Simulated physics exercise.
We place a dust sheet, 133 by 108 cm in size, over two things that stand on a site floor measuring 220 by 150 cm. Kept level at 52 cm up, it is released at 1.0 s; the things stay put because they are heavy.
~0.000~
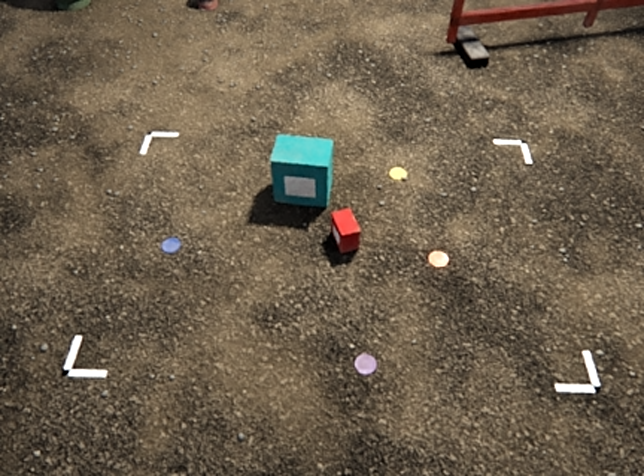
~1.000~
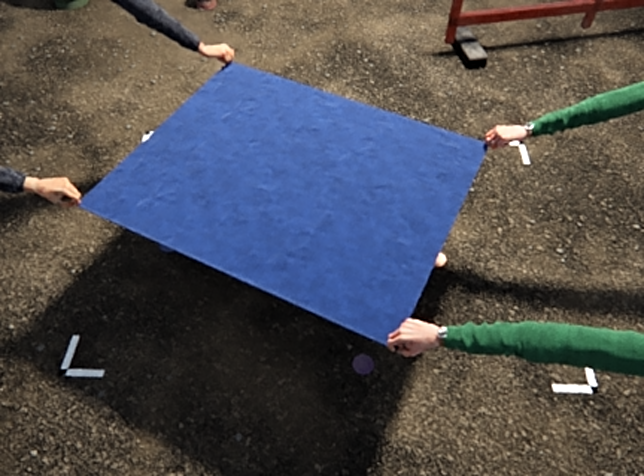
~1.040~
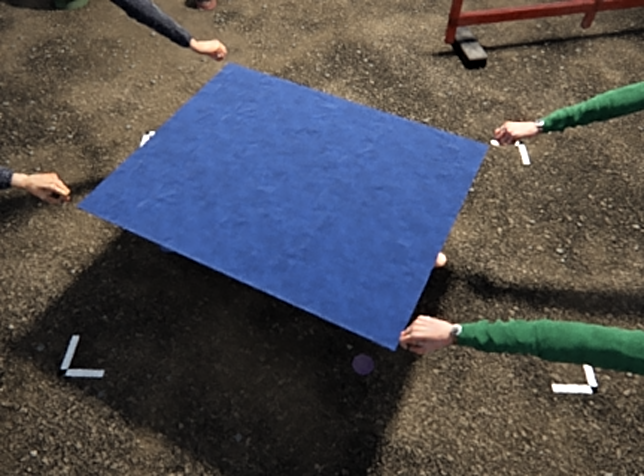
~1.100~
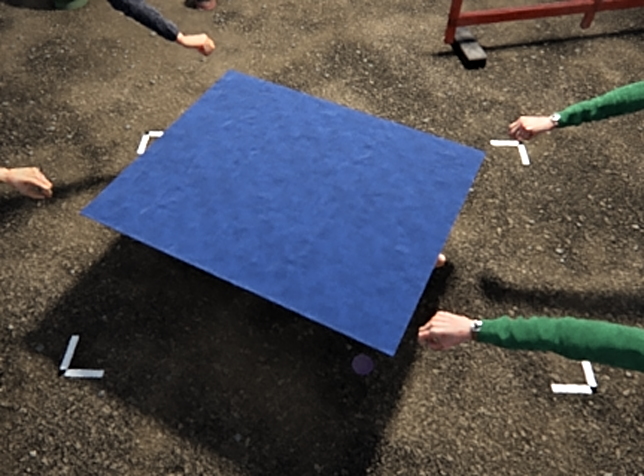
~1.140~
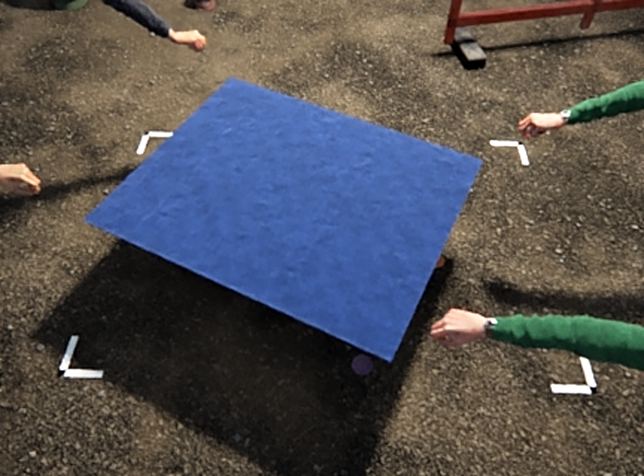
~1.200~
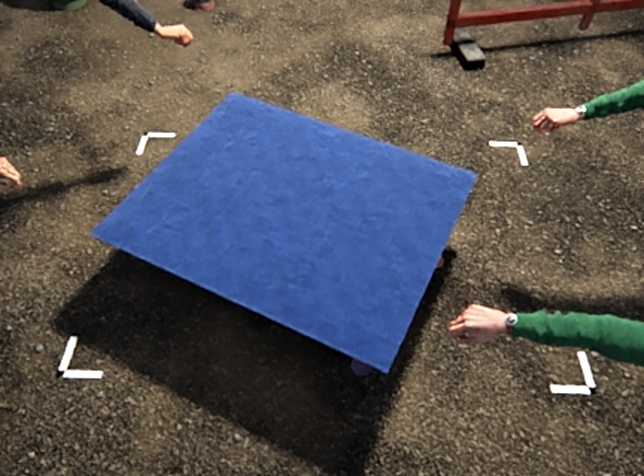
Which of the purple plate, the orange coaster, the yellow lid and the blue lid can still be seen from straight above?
In order: The purple plate vanishes under it; the orange coaster still shows; the yellow lid still shows; the blue lid gets covered.
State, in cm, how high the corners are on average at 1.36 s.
On average the corners sit about 2 cm above the surface.
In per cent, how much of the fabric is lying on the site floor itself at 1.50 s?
Some 25 per cent.
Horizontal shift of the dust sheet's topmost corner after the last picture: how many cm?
32 cm.
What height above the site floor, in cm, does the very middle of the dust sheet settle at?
Around 10 cm up.
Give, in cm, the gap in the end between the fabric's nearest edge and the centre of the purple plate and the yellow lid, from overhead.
I'd put the first at about 8 cm and the second at about 16 cm.
After 1.4 s, 0 % of it is down, spanning 157 by 140 cm, above blue lid, purple plate.
After 1.5 s, 25 % of it is down, spanning 152 by 133 cm, above blue lid, purple plate.
After 1.7 s, 35 % of it is down, spanning 152 by 143 cm, above blue lid, purple plate.
After 1.8 s, 35 % of it is down, spanning 152 by 140 cm, above blue lid, purple plate.
After 3.3 s, 40 % of it is down, spanning 152 by 135 cm, above blue lid, purple plate.
